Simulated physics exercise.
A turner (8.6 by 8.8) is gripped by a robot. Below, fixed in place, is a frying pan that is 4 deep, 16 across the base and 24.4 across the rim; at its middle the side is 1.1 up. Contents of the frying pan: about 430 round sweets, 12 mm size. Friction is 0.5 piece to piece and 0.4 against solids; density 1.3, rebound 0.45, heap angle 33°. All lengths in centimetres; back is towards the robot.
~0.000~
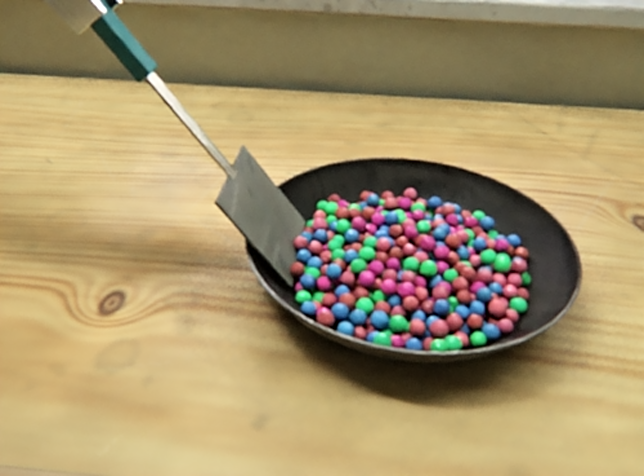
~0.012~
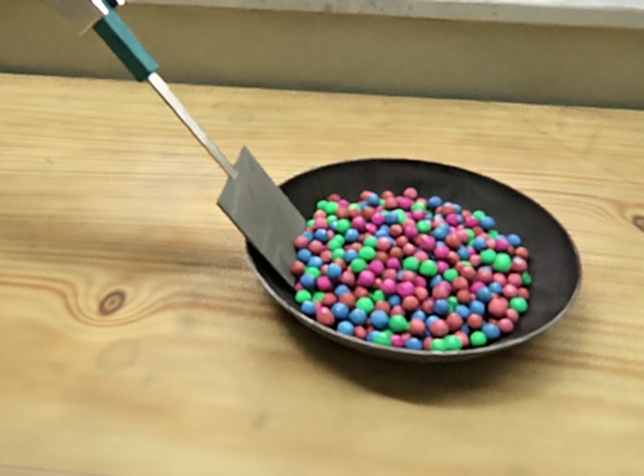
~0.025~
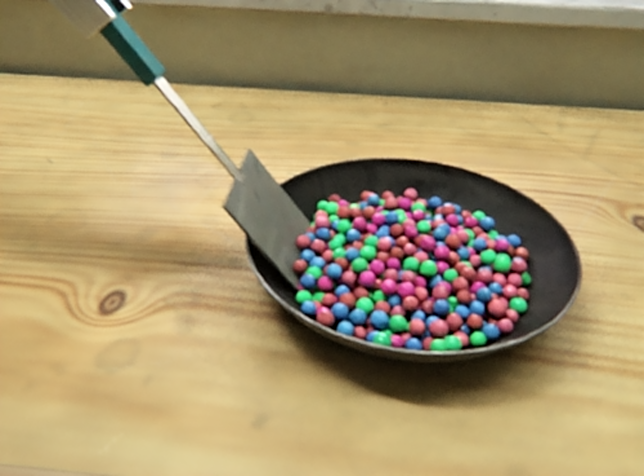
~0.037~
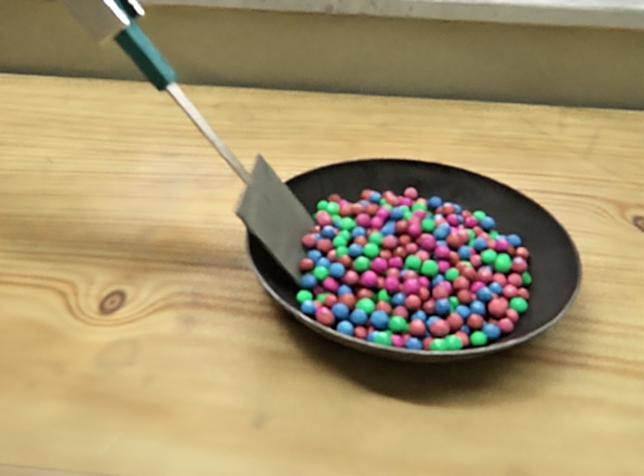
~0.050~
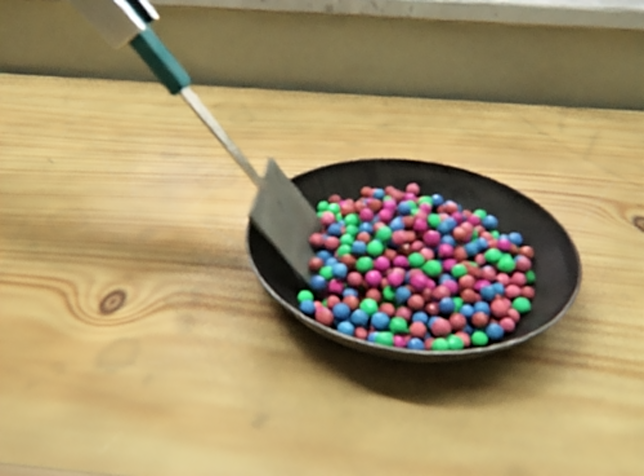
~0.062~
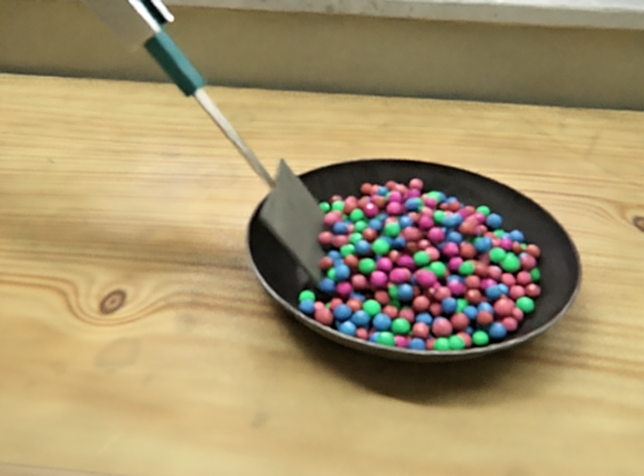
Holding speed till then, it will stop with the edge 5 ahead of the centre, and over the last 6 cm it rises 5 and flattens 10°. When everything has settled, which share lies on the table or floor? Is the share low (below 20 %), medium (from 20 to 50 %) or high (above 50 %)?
The share is low, below 20 %.
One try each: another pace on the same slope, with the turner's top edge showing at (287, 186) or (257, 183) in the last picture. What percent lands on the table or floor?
Roughly 15 per cent, then roughly 0 per cent.
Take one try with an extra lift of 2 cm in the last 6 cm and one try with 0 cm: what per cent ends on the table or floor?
It works out to some 5 per cent for the first setting and some 0 per cent for the second.
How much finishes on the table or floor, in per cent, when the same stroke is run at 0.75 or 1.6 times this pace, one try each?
Close to 5 and 15 percent respectively.
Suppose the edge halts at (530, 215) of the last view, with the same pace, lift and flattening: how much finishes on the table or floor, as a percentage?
Something near 25 in a hundred.
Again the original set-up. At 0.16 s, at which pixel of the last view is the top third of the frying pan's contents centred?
Centre: Roughly (464, 242) in the last picture.
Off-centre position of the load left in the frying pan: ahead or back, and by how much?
Offset: About 4.0 cm, ahead.
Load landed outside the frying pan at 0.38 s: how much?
Fraction noted: Close to 5 per cent.
After 0.11 s, sloping 54°, highest piece 6 above the table; 427 in the frying pan.
After 0.16 s, sloping 49°, highest piece 6 above the table; 427 in the frying pan.
After 0.38 s, sloping 44°, highest piece 5 above the table; 398 in the frying pan, 29 on the table or floor.
After 1.43 s, sloping 44°, highest piece 5 above the table; 398 in the frying pan, 29 on the table or floor.
In the end, 398 in the frying pan, 29 on the table or floor. That is 7 % on the table or floor.
